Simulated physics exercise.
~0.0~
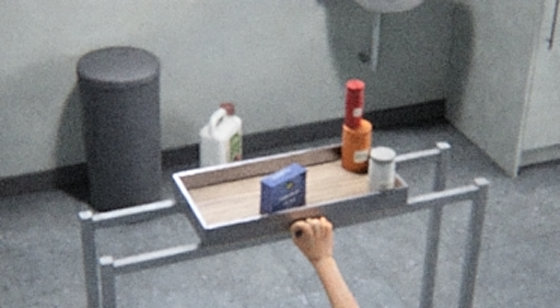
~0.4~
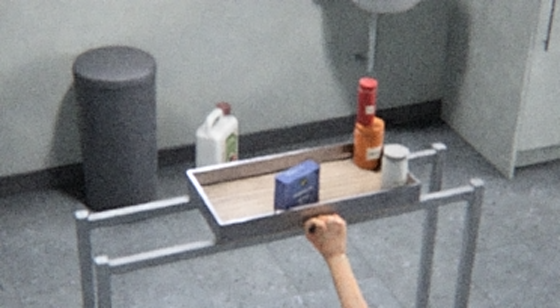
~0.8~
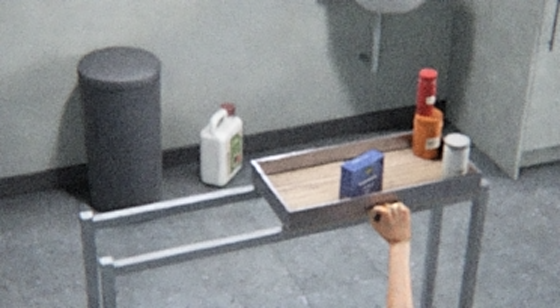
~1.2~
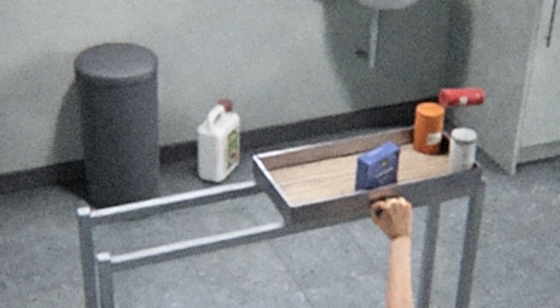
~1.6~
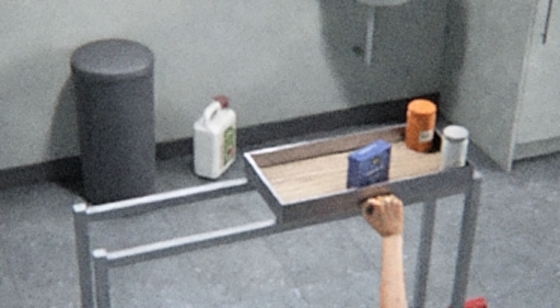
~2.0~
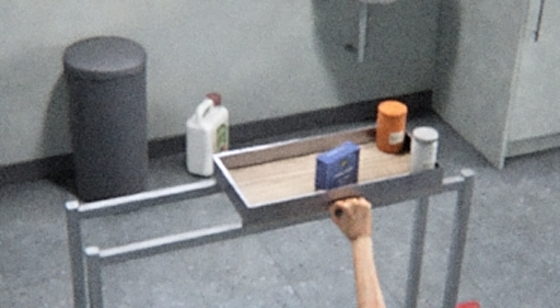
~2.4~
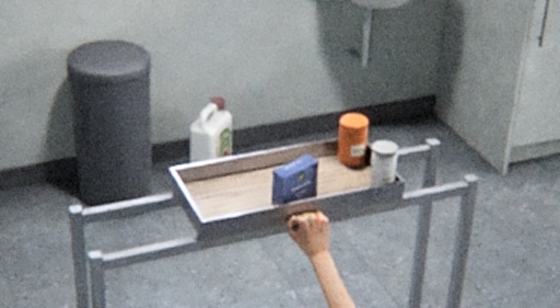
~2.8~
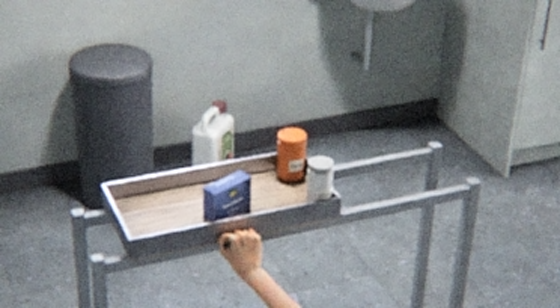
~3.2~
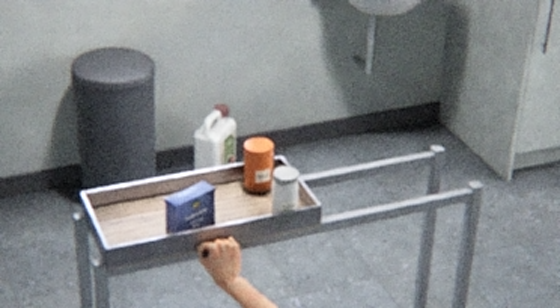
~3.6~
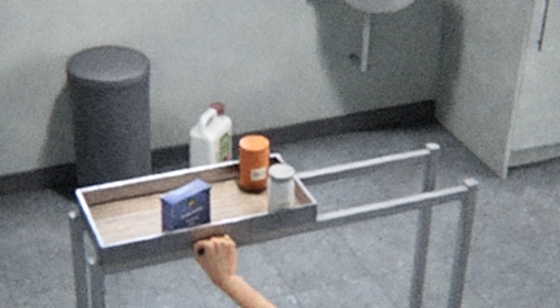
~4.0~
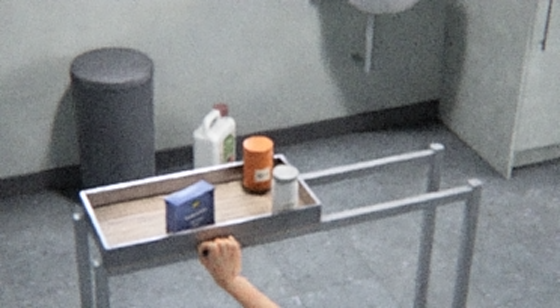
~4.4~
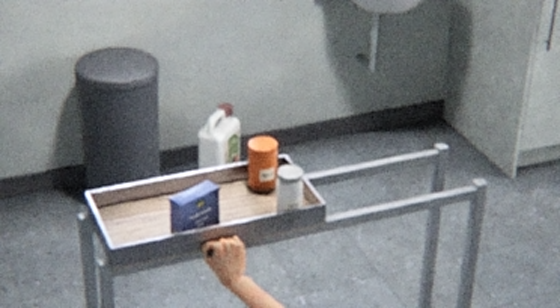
In this clip, a hand slides a tray right along a metal frame, and a red container standing by an orange jar topples off the far end to the floor; the hand then slides the tray to the left end, with the blue packet, orange jar and white jar still upright.
